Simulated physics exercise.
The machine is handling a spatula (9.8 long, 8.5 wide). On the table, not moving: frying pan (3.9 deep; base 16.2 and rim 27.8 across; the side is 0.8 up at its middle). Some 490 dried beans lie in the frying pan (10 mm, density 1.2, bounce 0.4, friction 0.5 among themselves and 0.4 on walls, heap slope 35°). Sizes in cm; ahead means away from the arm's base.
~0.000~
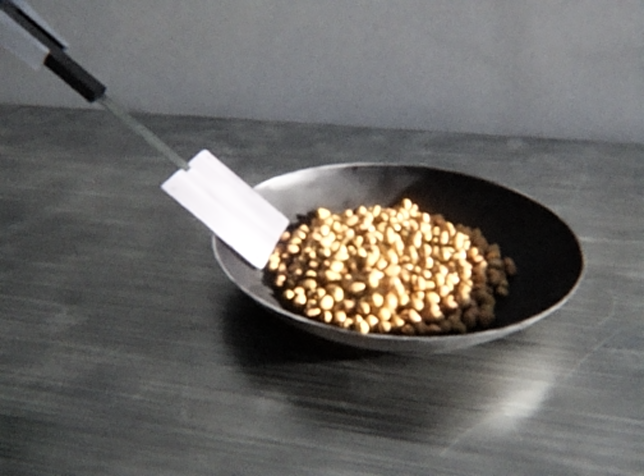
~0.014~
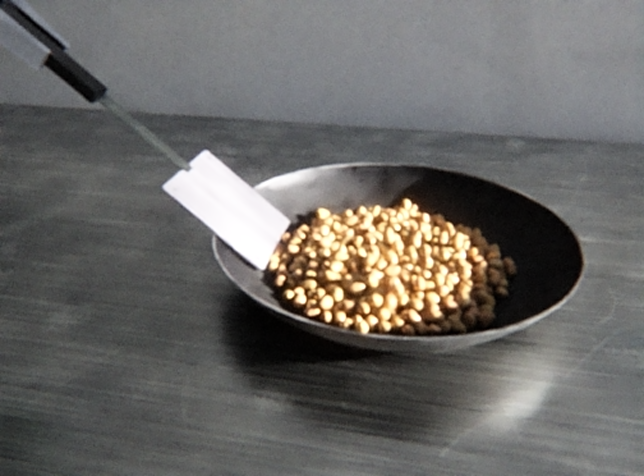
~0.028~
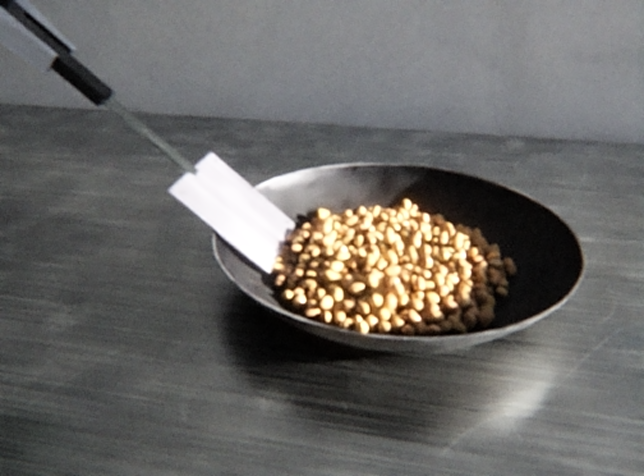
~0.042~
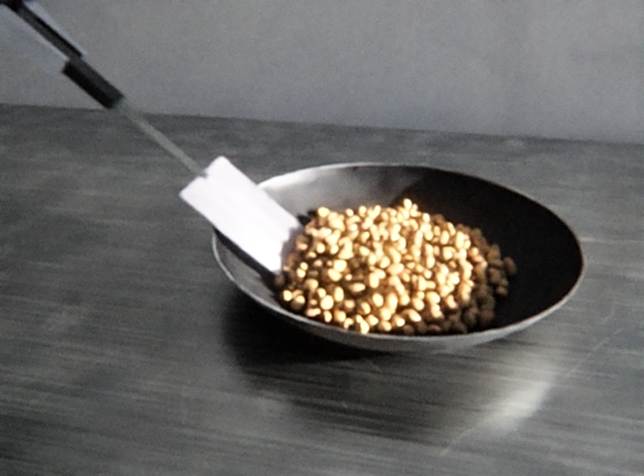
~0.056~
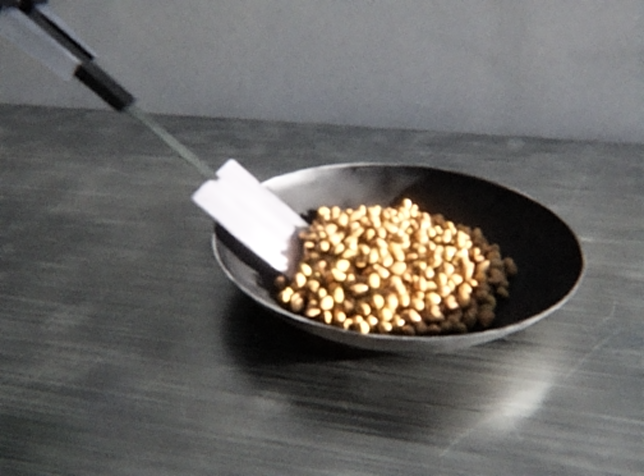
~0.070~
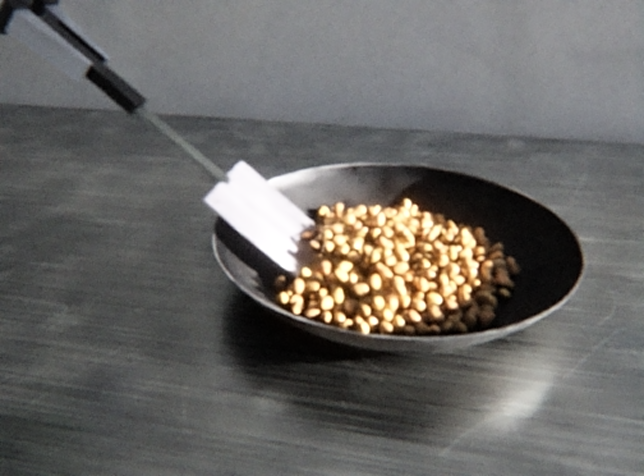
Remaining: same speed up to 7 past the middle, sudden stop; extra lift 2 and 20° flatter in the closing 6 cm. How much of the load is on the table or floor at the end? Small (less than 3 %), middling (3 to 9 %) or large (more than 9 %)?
Share on the table or floor: Small (less than 3 %).
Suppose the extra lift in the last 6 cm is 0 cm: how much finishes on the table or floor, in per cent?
About 5 per cent.
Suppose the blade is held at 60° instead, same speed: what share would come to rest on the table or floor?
In that case some 0 per cent.
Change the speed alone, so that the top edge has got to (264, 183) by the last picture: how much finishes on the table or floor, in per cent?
About 15 per cent.
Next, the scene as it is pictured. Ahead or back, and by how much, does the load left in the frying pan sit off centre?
Some 5.5 cm ahead.
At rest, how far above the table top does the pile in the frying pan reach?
About 5.0 cm.
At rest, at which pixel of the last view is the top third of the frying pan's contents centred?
Around (517, 250).
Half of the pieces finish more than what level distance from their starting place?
Some 5 cm.
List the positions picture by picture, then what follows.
The first frame shows spatula top edge at (184, 167), sloping 40°; upper third of the load around (387, 255), from x 275 to 510, top at y 205; 494 in the frying pan.
The second frame shows spatula top edge at (185, 168), sloping 40°; upper third of the load around (387, 255), from x 275 to 510, top at y 205.
The third frame shows spatula top edge at (191, 171), sloping 40°; upper third of the load around (381, 253), from x 275 to 510, top at y 205.
The fourth frame shows spatula top edge at (202, 175), sloping 40°; upper third of the load around (378, 252), from x 280 to 510, top at y 205.
The fifth frame shows spatula top edge at (213, 178), sloping 40°; upper third of the load around (381, 250), from x 280 to 510, top at y 205.
The sixth frame shows spatula top edge at (224, 179), sloping 40°; upper third of the load around (387, 251), from x 280 to 515, top at y 205; 494 in the frying pan.
By 0.14 s, sloping 40°, highest piece 3 above the table; 494 in the frying pan.
By 0.21 s, sloping 32°, highest piece 4 above the table; 494 in the frying pan.
By 0.45 s, sloping 20°, highest piece 5 above the table; 492 in the frying pan, 2 on the table or floor.
By 1.50 s, sloping 20°, highest piece 5 above the table; 492 in the frying pan, 2 on the table or floor.
Final count, 492 in the frying pan, 2 on the table or floor. That is 0 % on the table or floor.
